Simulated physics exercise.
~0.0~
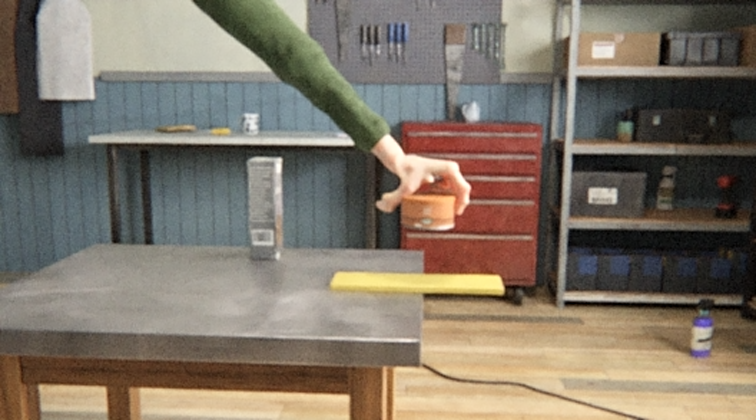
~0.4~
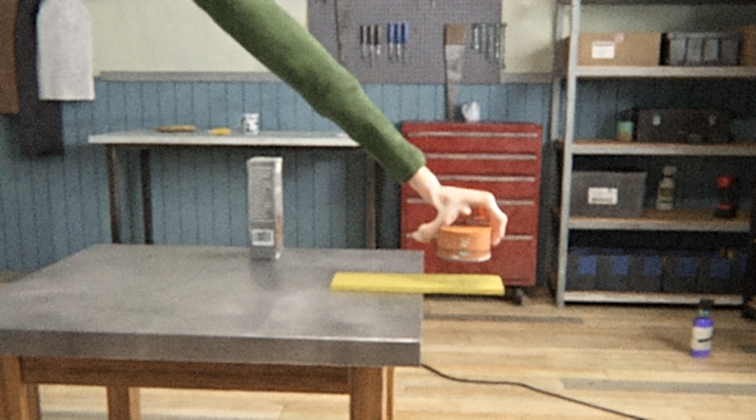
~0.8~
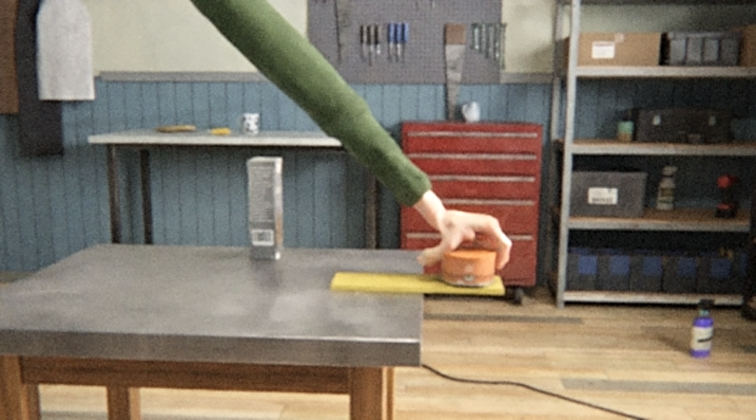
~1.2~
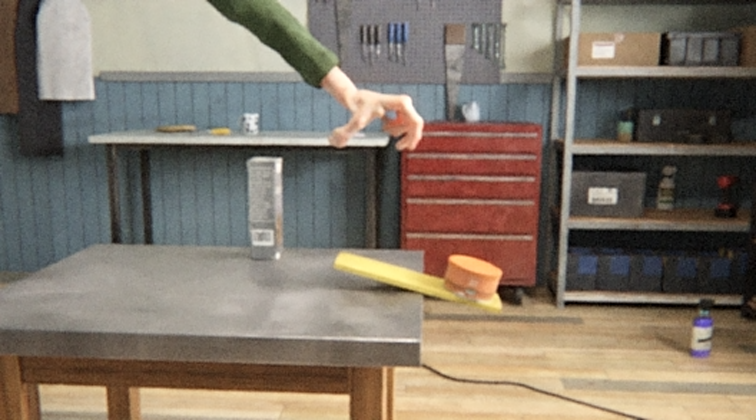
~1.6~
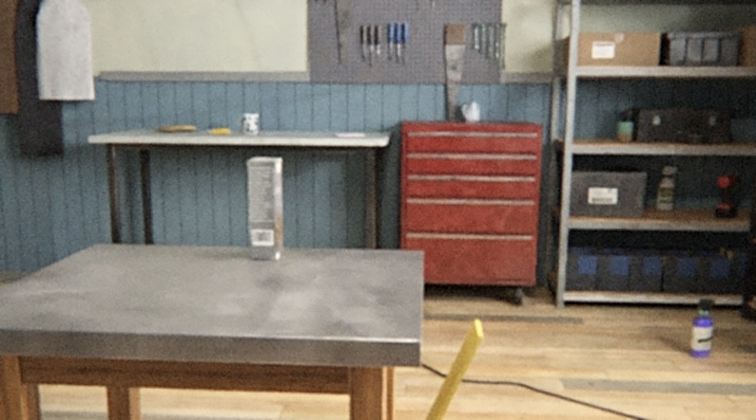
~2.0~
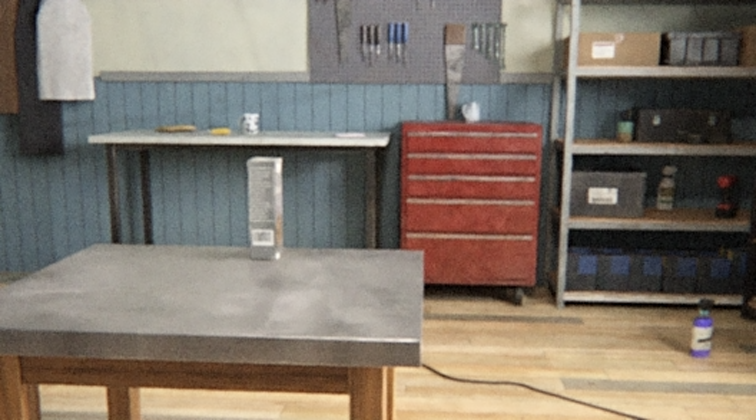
A hand in a green sleeve lowered an orange tub onto the overhanging end of a yellow board and let go, and the board tipped off the table's edge, dropping out of sight with the tub while a grey carton stayed standing.
